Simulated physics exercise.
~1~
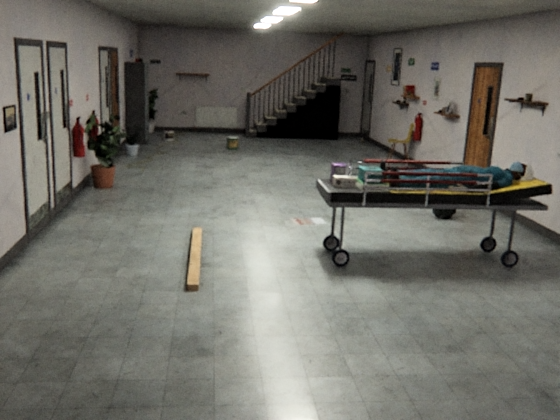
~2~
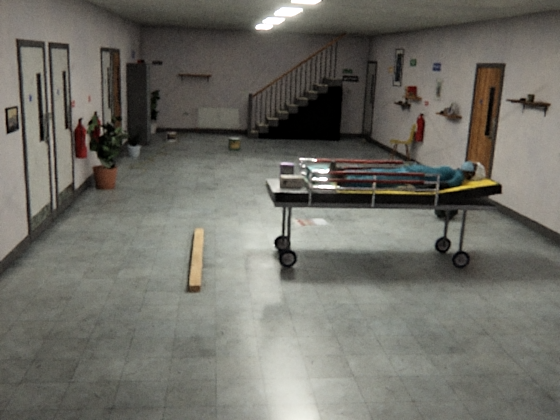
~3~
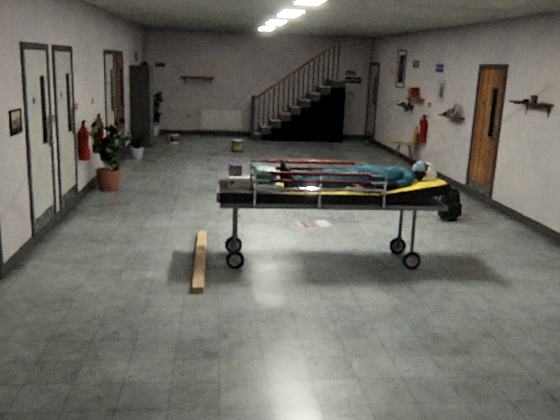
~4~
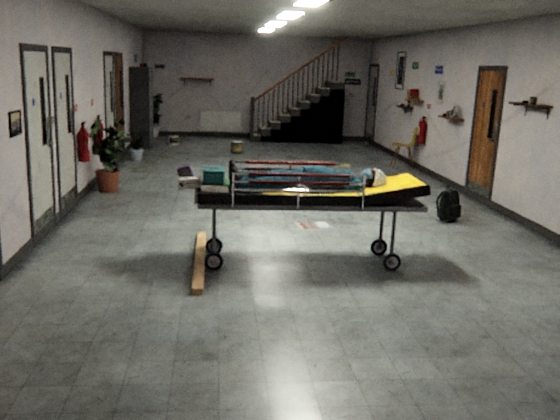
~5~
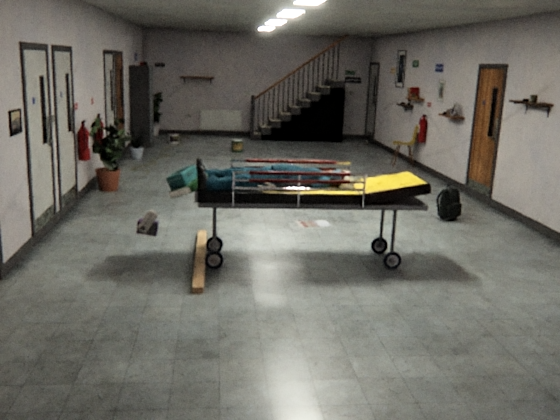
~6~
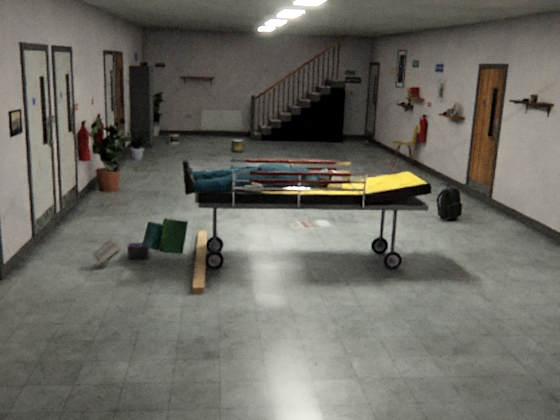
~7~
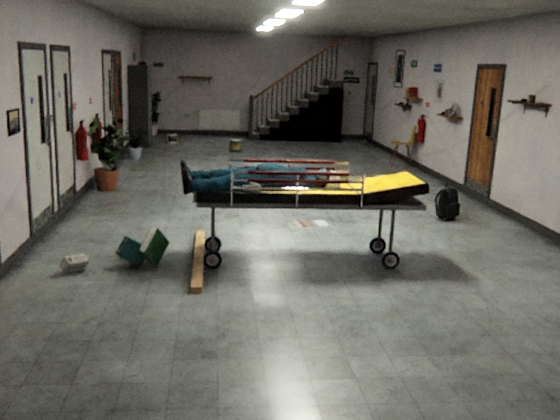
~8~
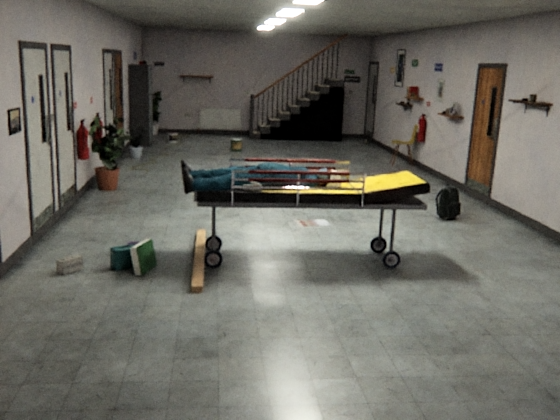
To begin with, a wheeled stretcher carrying a person lying flat, with a few small items by the feet, rolls feet first to the left along a grey-floored corridor. It reaches a wooden sill on the floor and stops dead. The person keeps sliding left along the stretcher, while the white glove box and a small pump drop off the foot end. The teal case and green folder tip over the edge after them and tumble down. At the end, the case, folder and glove box lie on the floor left of the sill, and the person remains on the stretcher.
